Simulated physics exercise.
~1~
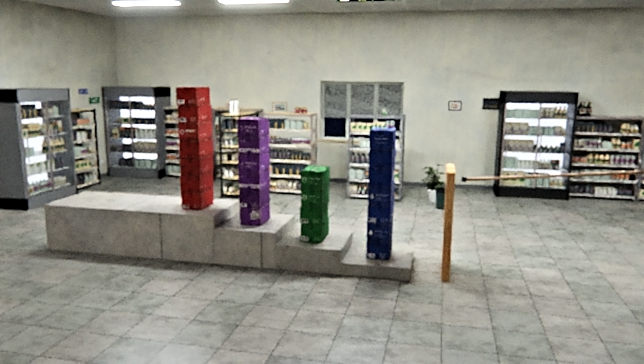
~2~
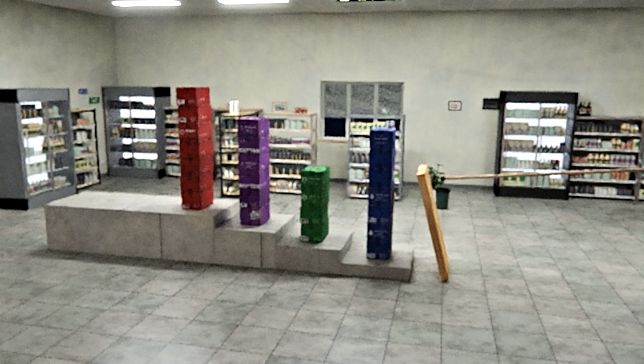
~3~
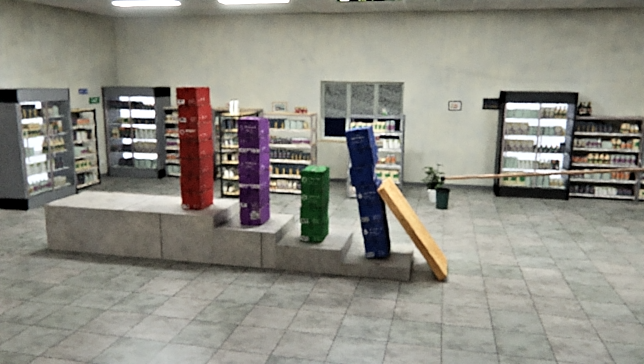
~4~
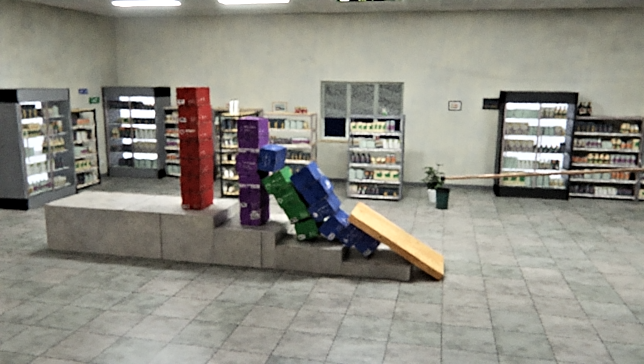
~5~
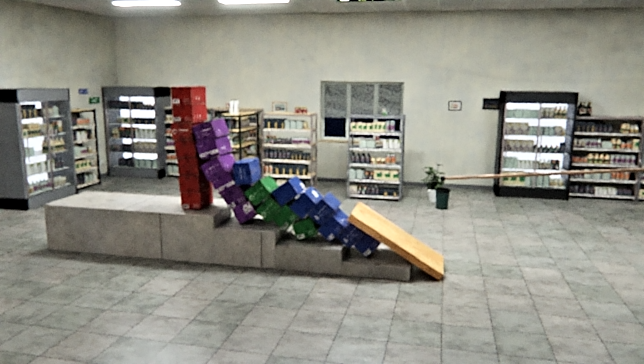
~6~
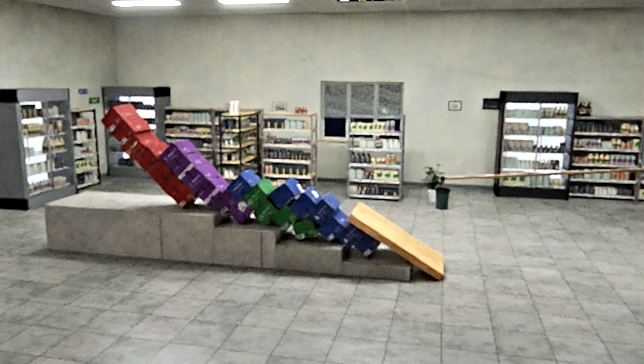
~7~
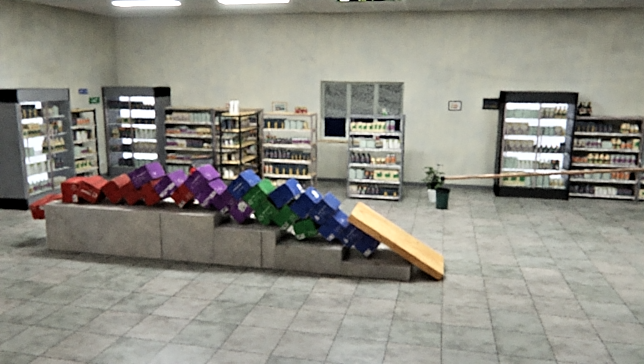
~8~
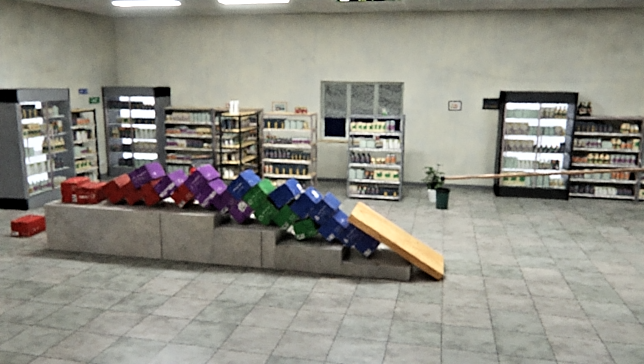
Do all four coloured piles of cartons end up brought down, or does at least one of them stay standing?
All four piles are brought down. The blue, green, purple and red cartons end up toppled in a jumble along the steps, with some red ones off the left end.
